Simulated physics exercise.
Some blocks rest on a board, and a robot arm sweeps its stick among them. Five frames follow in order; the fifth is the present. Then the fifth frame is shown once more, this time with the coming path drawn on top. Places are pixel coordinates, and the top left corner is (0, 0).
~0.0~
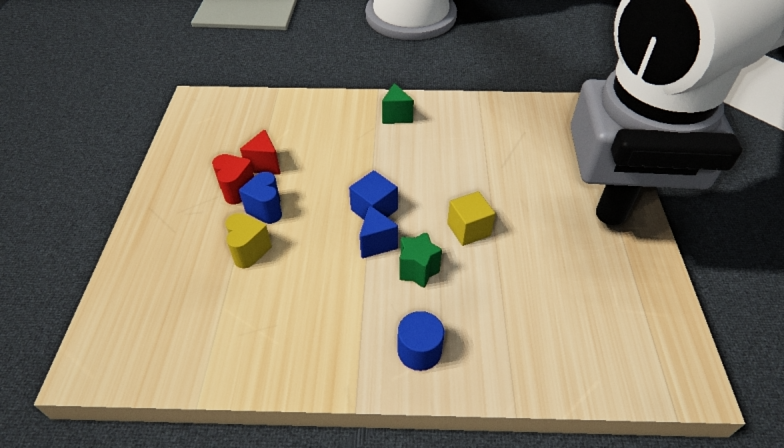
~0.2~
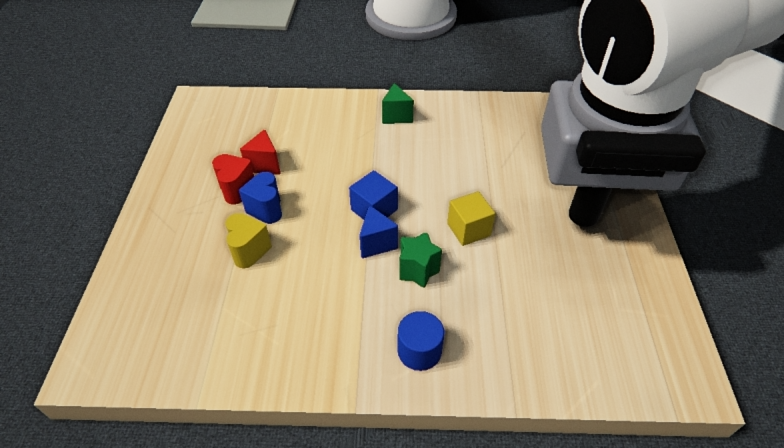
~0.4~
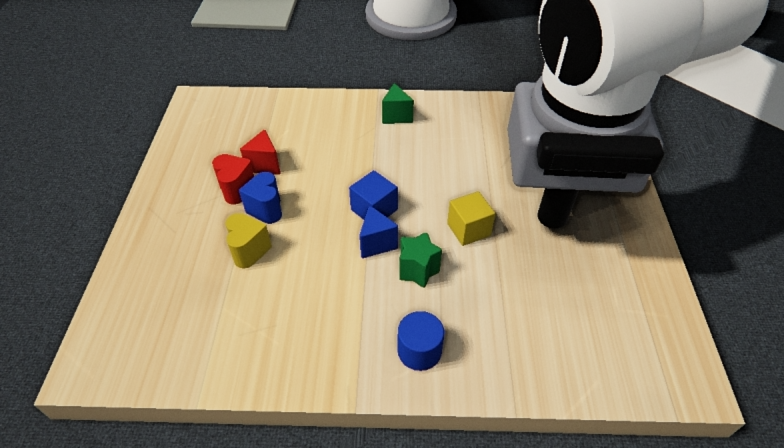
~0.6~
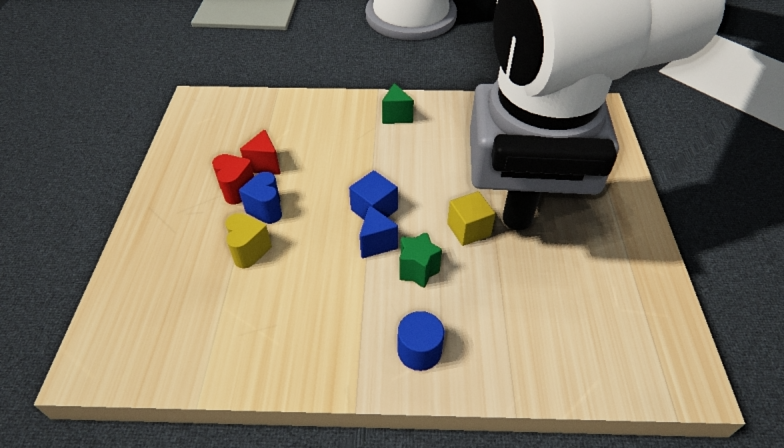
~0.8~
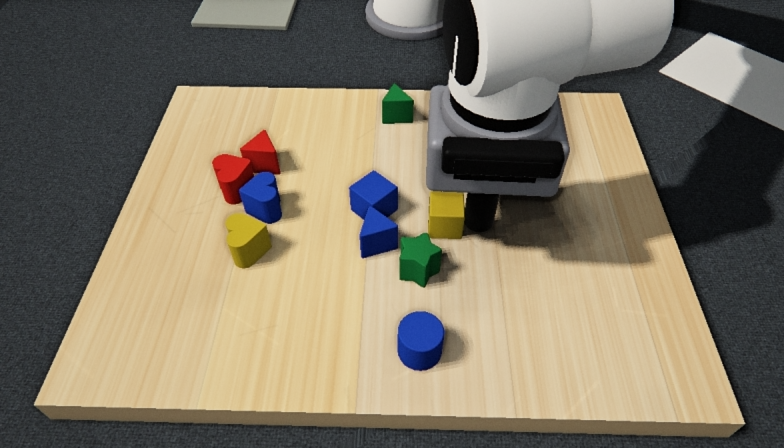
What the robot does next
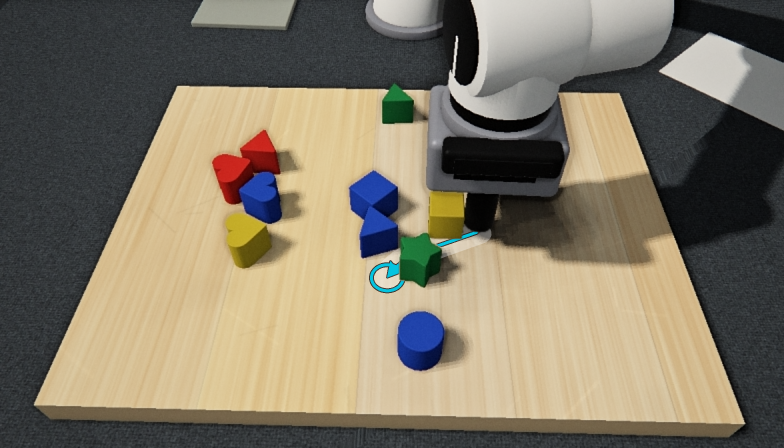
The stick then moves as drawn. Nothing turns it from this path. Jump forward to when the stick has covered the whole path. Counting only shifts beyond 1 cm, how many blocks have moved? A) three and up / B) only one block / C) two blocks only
I'll go with C - two blocks only.
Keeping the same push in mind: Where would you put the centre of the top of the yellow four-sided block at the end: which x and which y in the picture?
It sits at (420, 202).
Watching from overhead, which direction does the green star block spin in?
From overhead, anticlockwise.
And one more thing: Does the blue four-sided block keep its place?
Yes, I think so.
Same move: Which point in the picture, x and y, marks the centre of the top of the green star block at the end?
At the end it should sit near (401, 280).
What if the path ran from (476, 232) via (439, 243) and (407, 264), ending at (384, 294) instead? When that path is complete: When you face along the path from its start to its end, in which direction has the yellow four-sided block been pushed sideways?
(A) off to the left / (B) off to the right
(B)
The drawn path runs from (476, 232) via (445, 243) and (412, 256), ending at (387, 278).
The first path, step by step. One third of the way, stick (445, 234); yellow four-sided block (422, 202), turned 55° clockwise.
Two thirds of the way, stick (413, 246); green star block (409, 260), turned 45° anticlockwise; yellow four-sided block (420, 202), turned 60° clockwise.
At the end, stick (387, 268); blue four-sided block not moved; blue three-sided block not moved; green star block (401, 280), turned 80° anticlockwise; yellow four-sided block (420, 202), turned 60° clockwise.
